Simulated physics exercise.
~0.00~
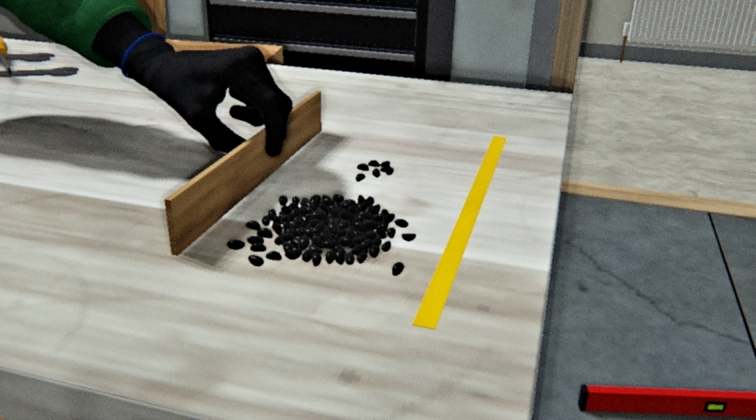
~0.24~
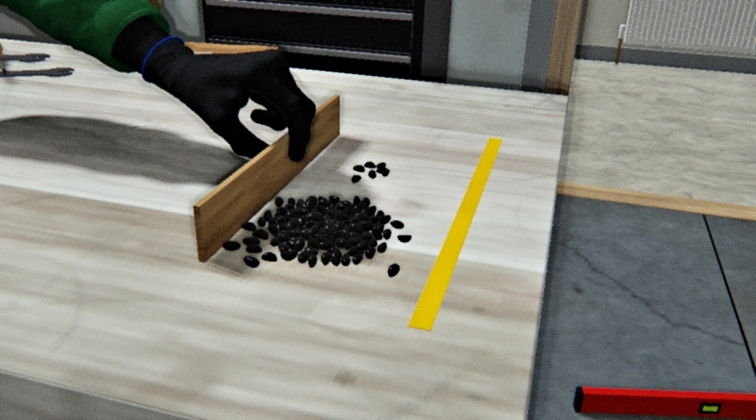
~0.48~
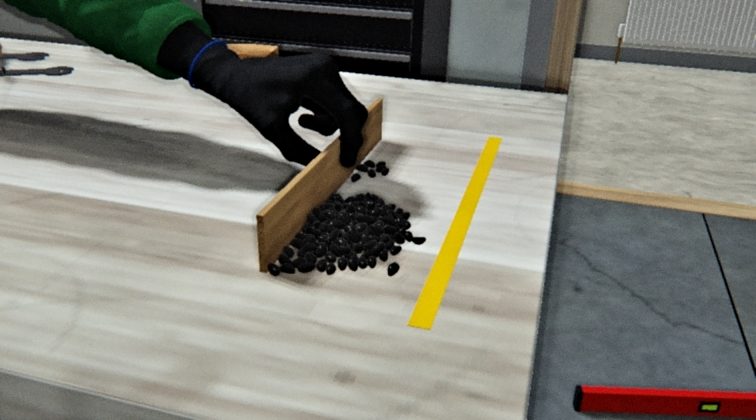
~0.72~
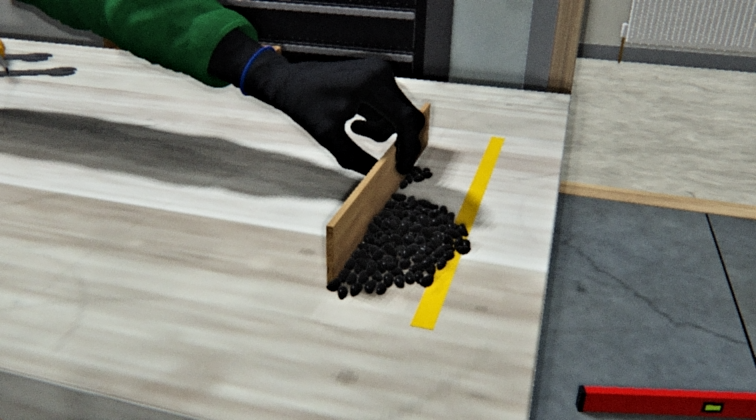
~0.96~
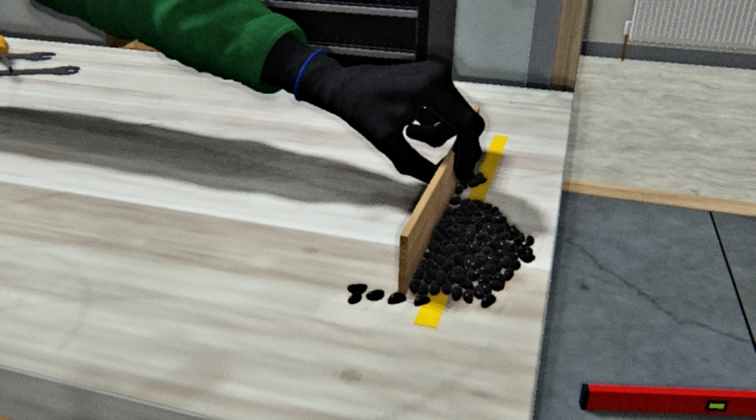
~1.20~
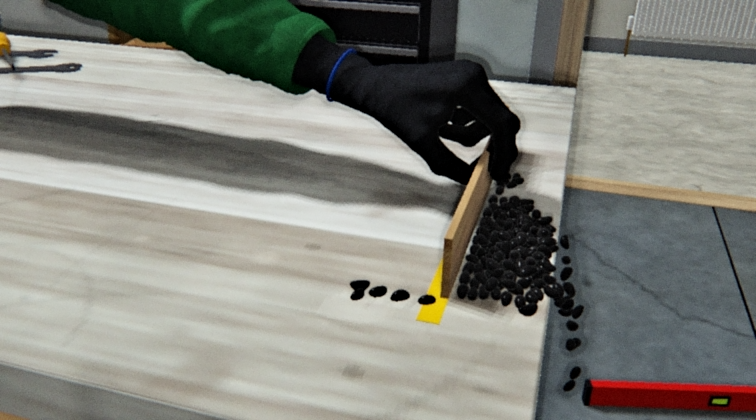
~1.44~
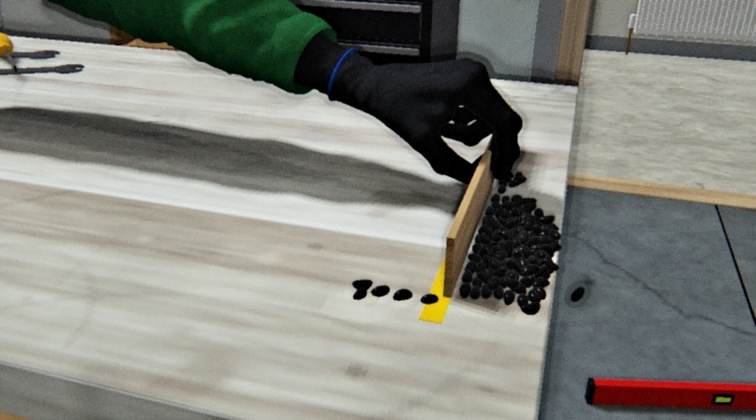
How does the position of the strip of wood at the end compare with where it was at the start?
At the start the strip of wood stands to the left of the dark bits, well short of the yellow tape. By the end it is much further right, standing at the tape near the table's edge.
In this clip, a black-gloved hand slides an upright strip of wood rightward across a pale table, pushing a large and a small batch of dark bits past yellow tape, until it stops at the tape with some bits fallen off the edge and the rest on the table.
